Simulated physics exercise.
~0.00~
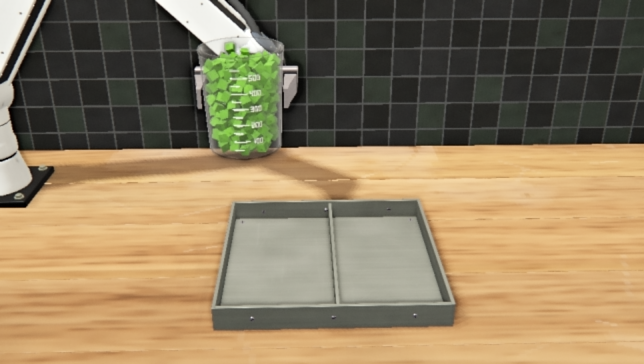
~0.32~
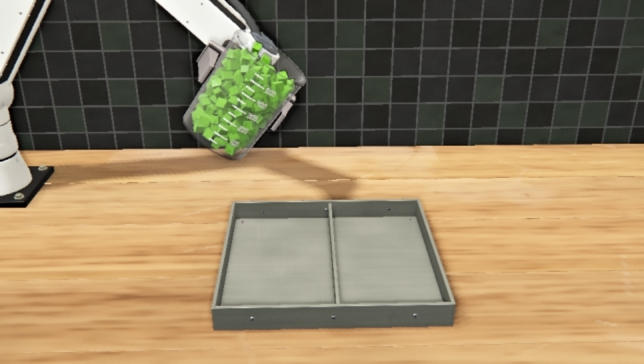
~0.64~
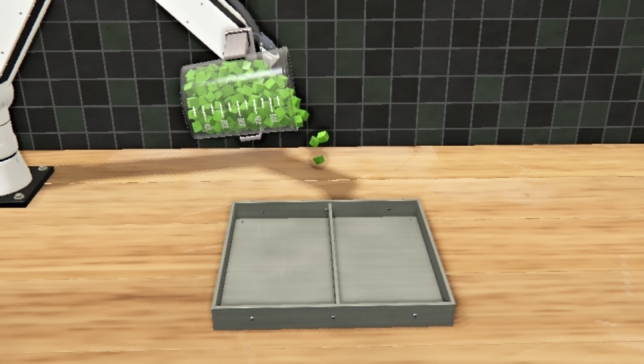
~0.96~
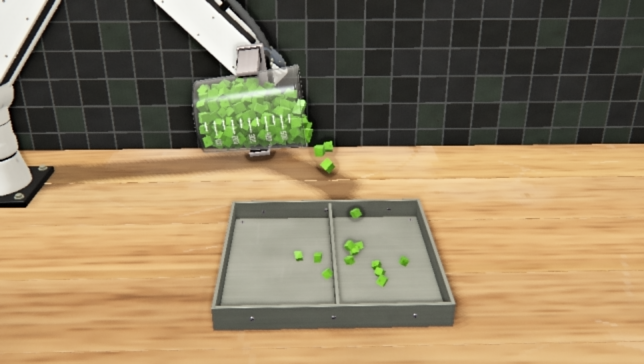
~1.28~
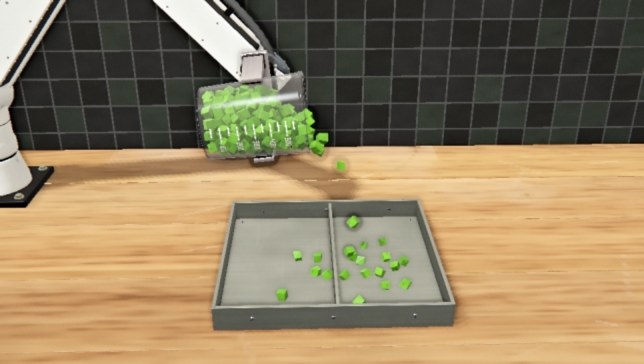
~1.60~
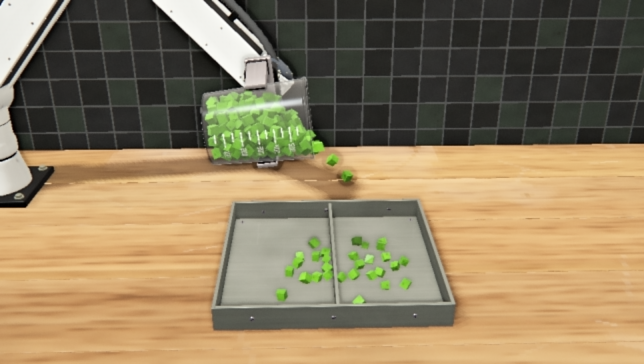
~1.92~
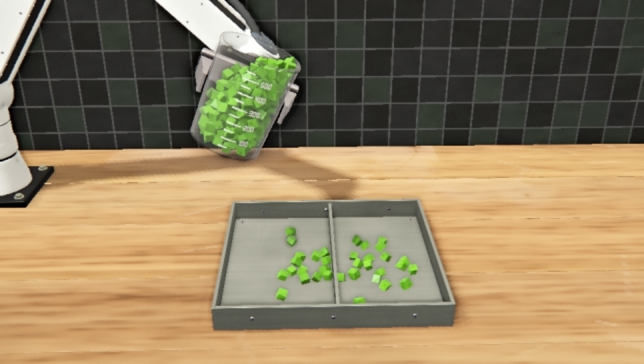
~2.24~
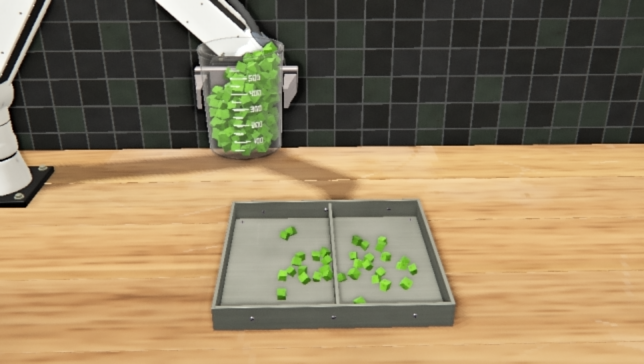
A white robot arm at the upper left holds a clear tumbler full of bright green cubes above a wooden table, seen from the front and slightly above, with a dark tiled wall behind. Below it sits a shallow grey tray, split by a cross wall into left and right parts. The arm tips the tumbler rightward onto its side, and a few cubes drop from its mouth. With the tumbler shifting slightly, more cubes trickle down and scatter in both parts. The arm then turns the tumbler upright again, still mostly full, leaving small scatterings on either side of the wall.
